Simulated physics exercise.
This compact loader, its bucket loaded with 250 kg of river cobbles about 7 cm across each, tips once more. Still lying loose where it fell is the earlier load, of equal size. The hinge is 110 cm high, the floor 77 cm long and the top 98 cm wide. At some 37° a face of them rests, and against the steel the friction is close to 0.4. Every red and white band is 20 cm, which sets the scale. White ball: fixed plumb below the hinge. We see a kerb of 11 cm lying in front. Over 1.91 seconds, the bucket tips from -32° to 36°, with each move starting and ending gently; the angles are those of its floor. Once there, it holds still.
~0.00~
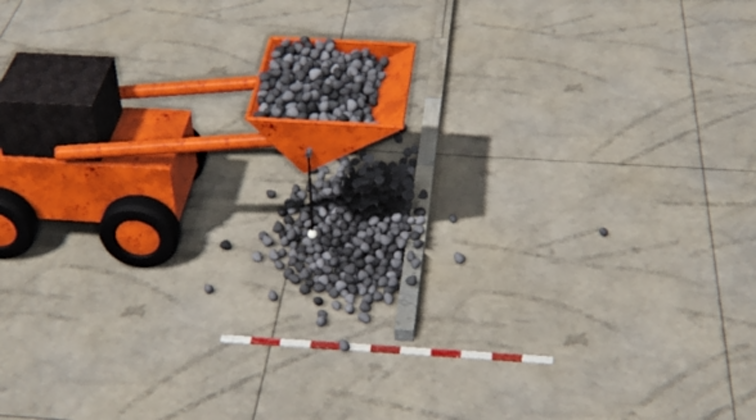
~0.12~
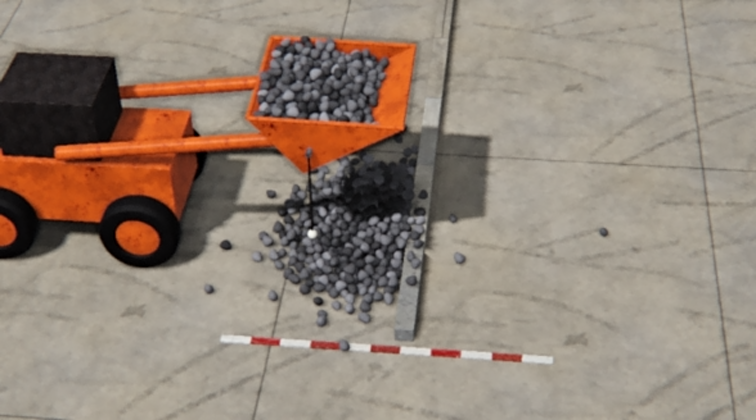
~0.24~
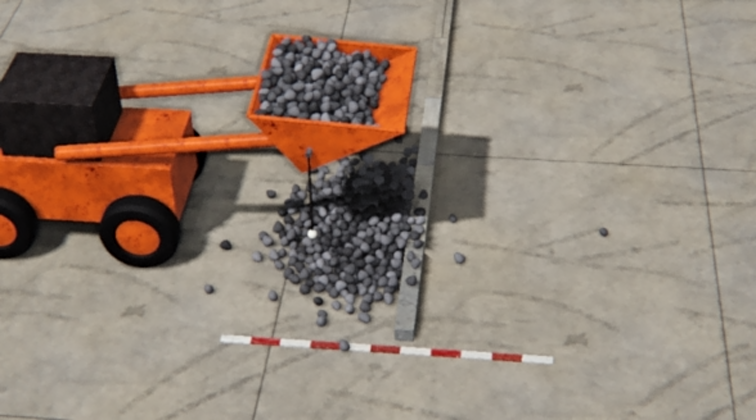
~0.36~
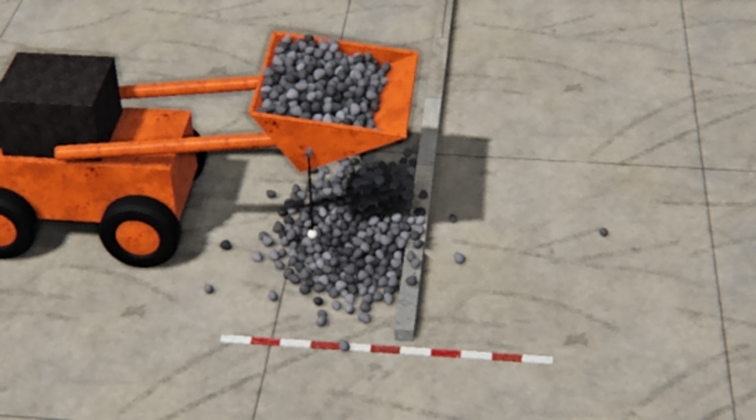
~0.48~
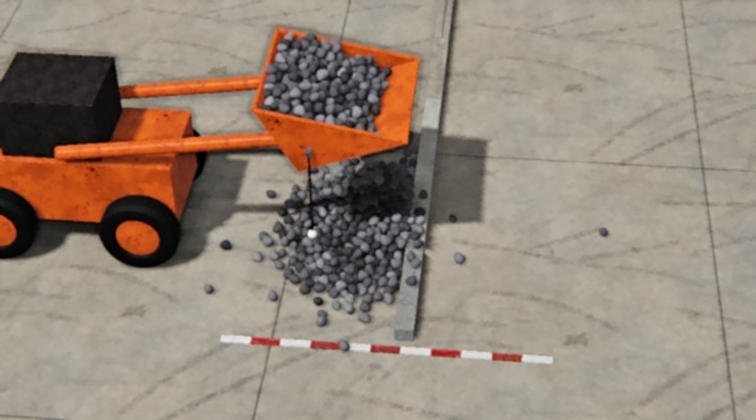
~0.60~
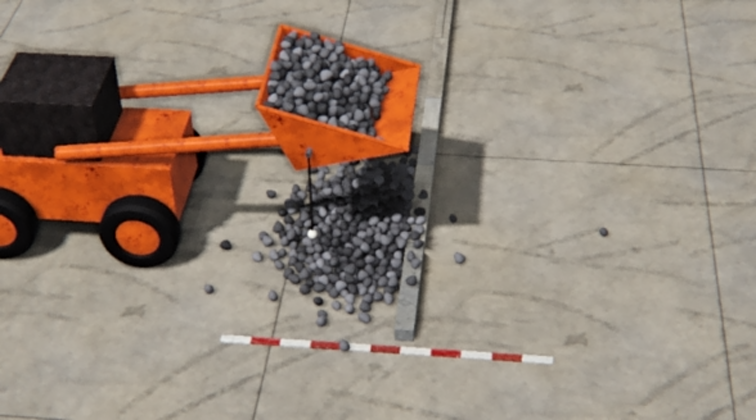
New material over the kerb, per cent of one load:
87 per cent.
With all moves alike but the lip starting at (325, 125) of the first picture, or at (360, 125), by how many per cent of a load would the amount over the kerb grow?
I'd expect near 10 per cent first and near 40 per cent next.
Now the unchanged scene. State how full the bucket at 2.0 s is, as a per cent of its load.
Roughly 25 per cent is still inside.
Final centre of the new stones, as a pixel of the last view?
Roughly pixel (469, 233) in the last view.
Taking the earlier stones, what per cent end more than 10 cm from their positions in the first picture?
Roughly 0 % of them.
After 1.4 s the floor is at 25°; in per cent of one load, 94 in the bucket, 106 on this side of the kerb, 1 over the kerb; the foremost stones are at (454, 233).
After 2.0 s the floor is at 36°; in per cent of one load, 25 in the bucket, 133 on this side of the kerb, 43 over the kerb; the foremost stones are at (519, 264).
After 2.4 s the floor is at 36°; in per cent of one load, 0 in the bucket, 124 on this side of the kerb, 77 over the kerb; the foremost stones are at (562, 275).
After 4.8 s the floor is at 36°; in per cent of one load, 0 in the bucket, 113 on this side of the kerb, 88 over the kerb; the foremost stones are at (593, 283). Net gain over the kerb, 87.
